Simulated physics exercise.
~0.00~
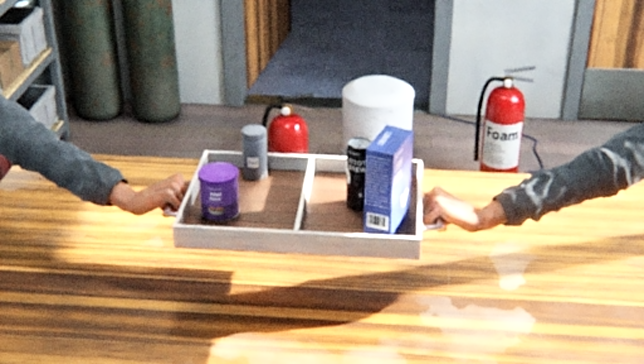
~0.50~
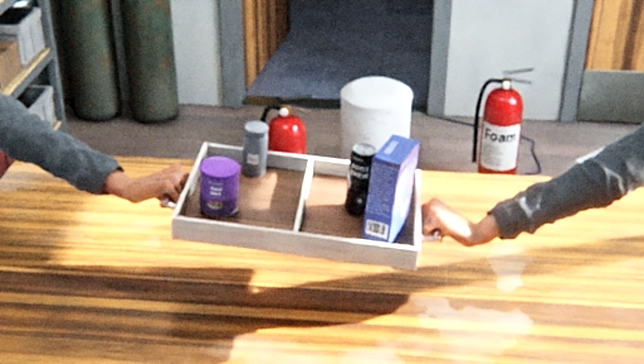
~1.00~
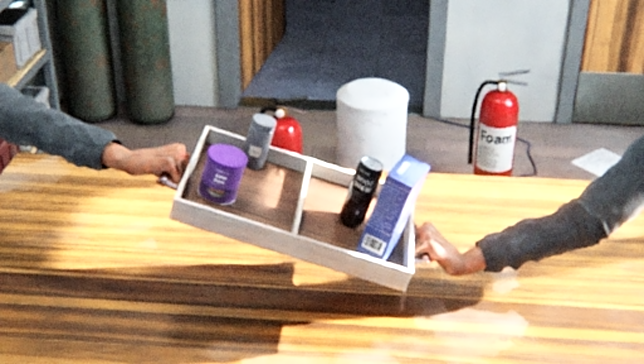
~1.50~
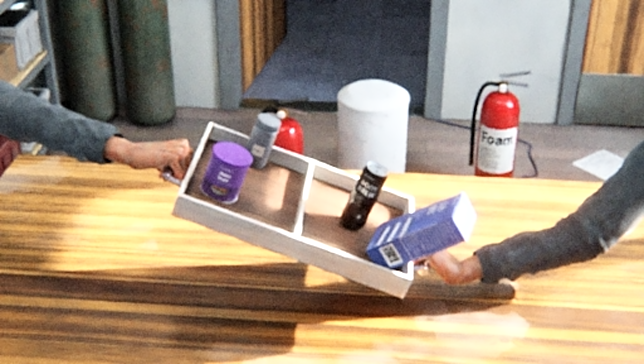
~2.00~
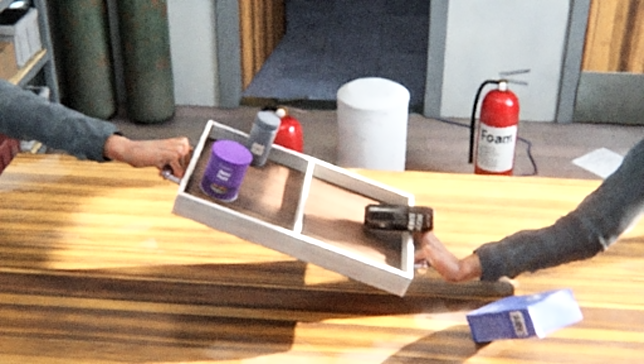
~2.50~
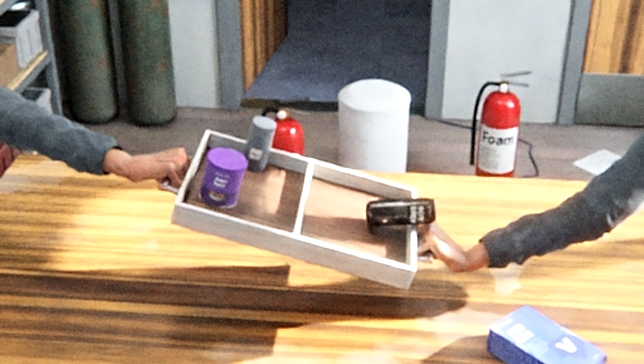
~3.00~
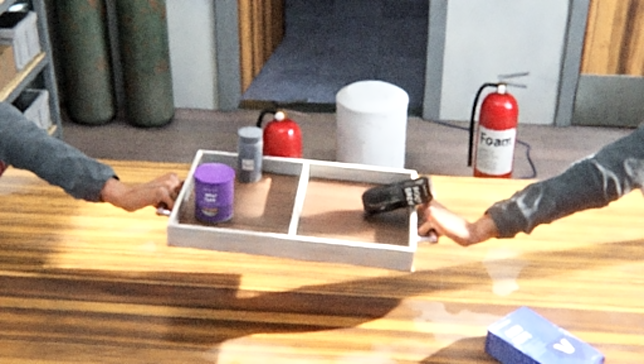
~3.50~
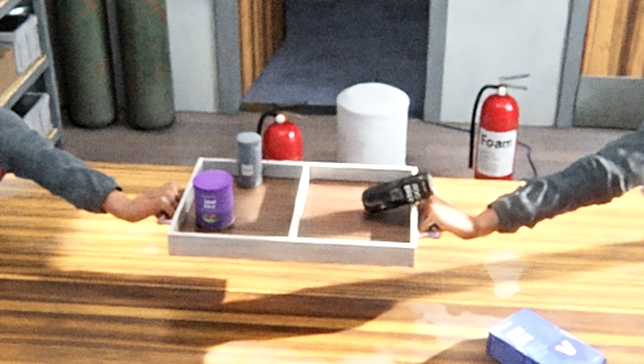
A blue box tumbled off a white-rimmed tray onto the wooden table as two hands tipped its right side down, and a black can toppled over inside; the hands then levelled the tray, with the purple tin and grey container still standing.
